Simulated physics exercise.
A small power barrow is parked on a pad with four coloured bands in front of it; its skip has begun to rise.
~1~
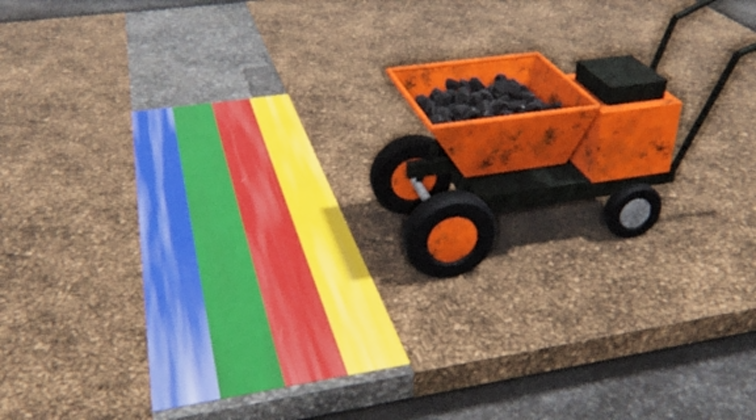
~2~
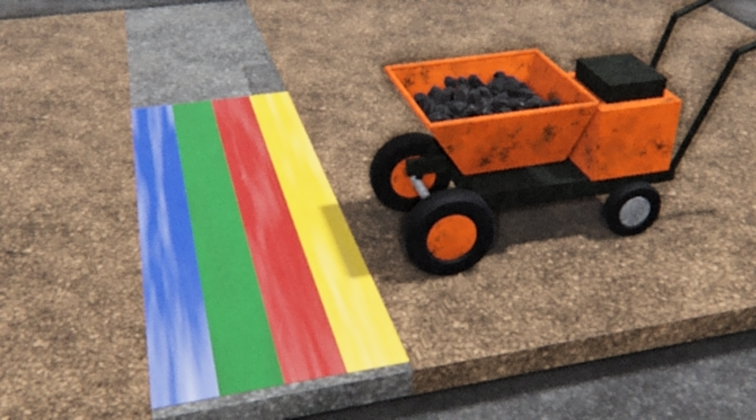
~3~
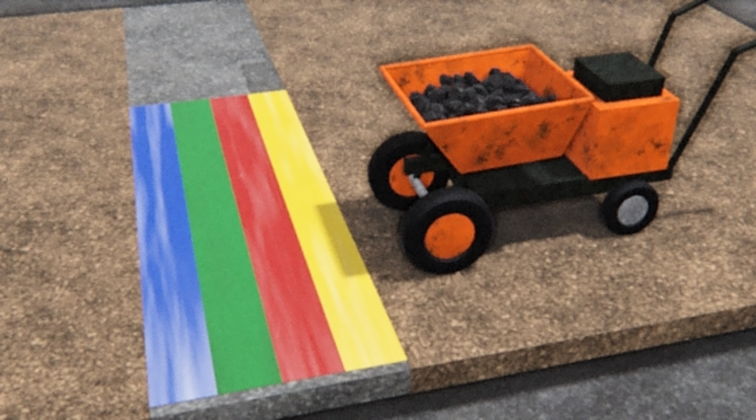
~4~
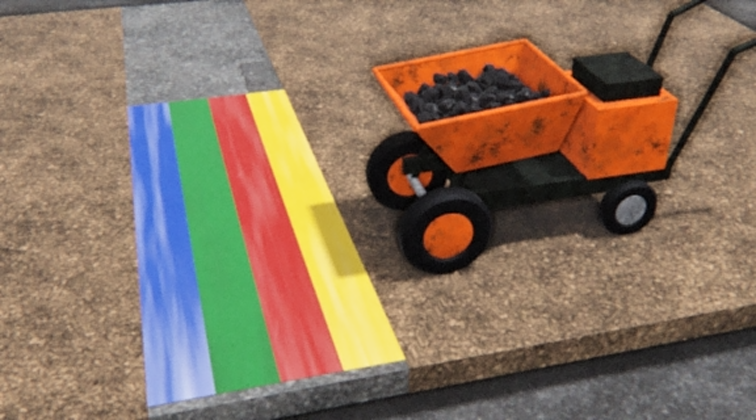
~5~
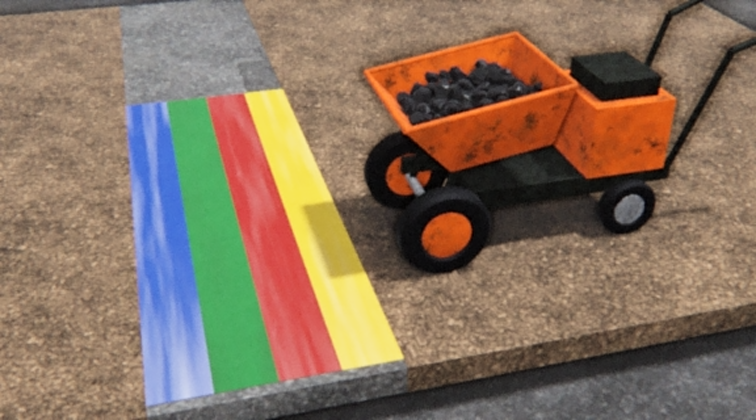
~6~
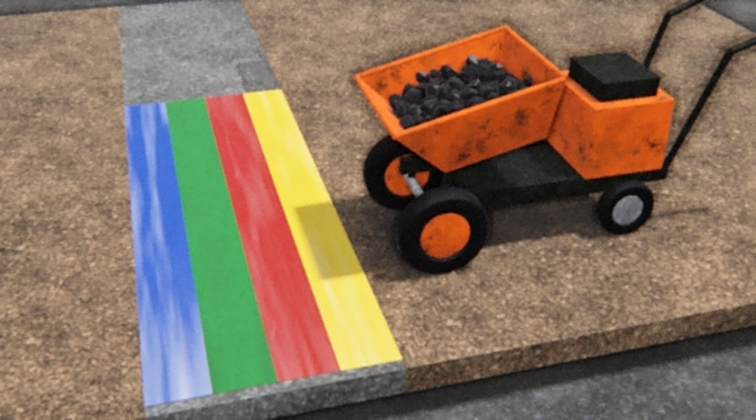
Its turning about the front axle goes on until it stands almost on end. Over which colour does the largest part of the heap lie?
Over the red one.
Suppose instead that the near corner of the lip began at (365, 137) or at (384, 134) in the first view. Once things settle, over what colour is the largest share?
Taking them in order, it would be the green strip and then that green strip.
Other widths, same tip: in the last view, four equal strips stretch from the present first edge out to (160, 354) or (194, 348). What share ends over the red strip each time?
Roughly 50 percent first, then roughly 40 percent.
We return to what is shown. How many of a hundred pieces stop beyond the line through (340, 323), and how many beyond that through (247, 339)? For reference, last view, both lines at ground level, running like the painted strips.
90 % and 20 %, in that order.
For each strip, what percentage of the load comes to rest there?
Yellow strip = 20 %; red strip = 50 %; green strip = 25 %; blue strip = 0 %.
Soon, skip tipped well over; all in the skip.
A while on, skip tipped steeply; nearly all in the skip; a small part over the red strip.
Towards the end, skip tipped right over; about a quarter in the skip; a stray few over the yellow strip; about half over the red strip; about a quarter over the green strip; a stray few over the blue strip; a stray few off the paint.
Finally, skip tipped right over; a stray few in the skip; about a quarter over the yellow strip; about half over the red strip; about a quarter over the green strip; a stray few over the blue strip; a stray few off the paint.
